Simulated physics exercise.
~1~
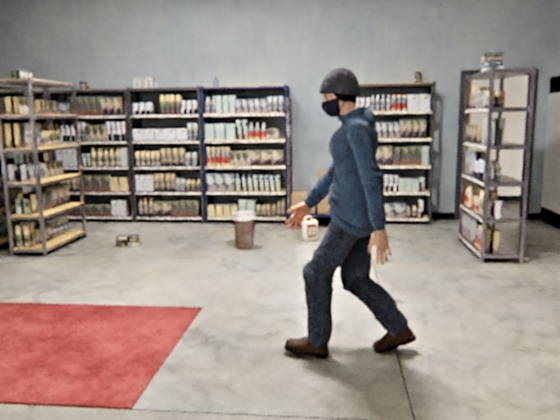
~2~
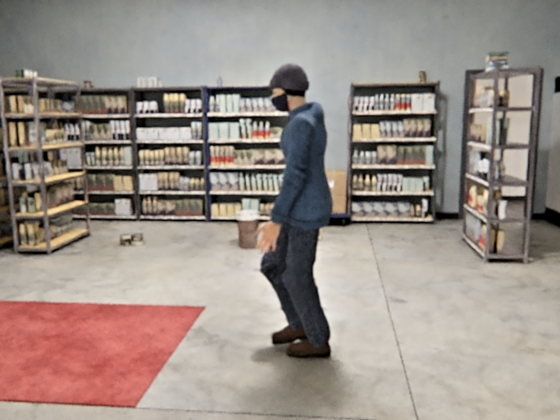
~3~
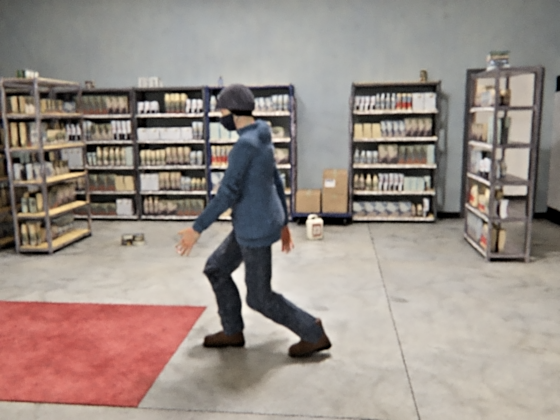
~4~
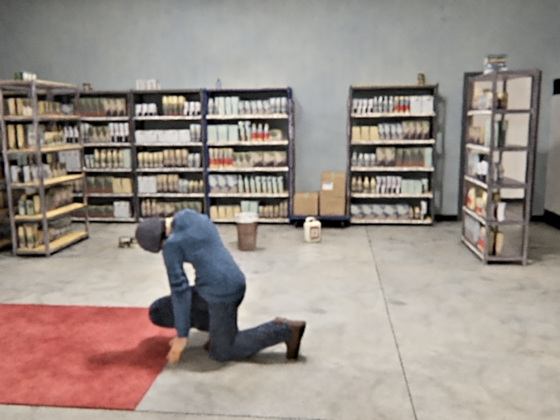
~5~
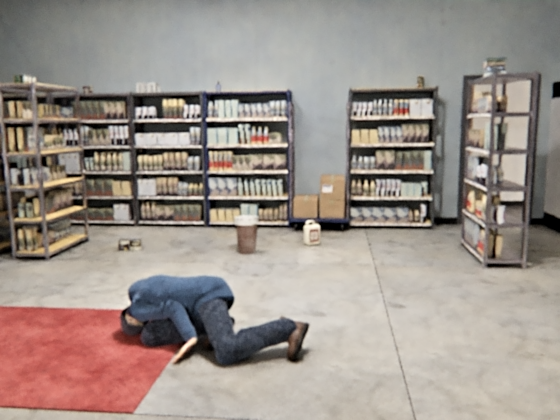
A masked person walks left, drops down and ends folded over the red mat's near edge.
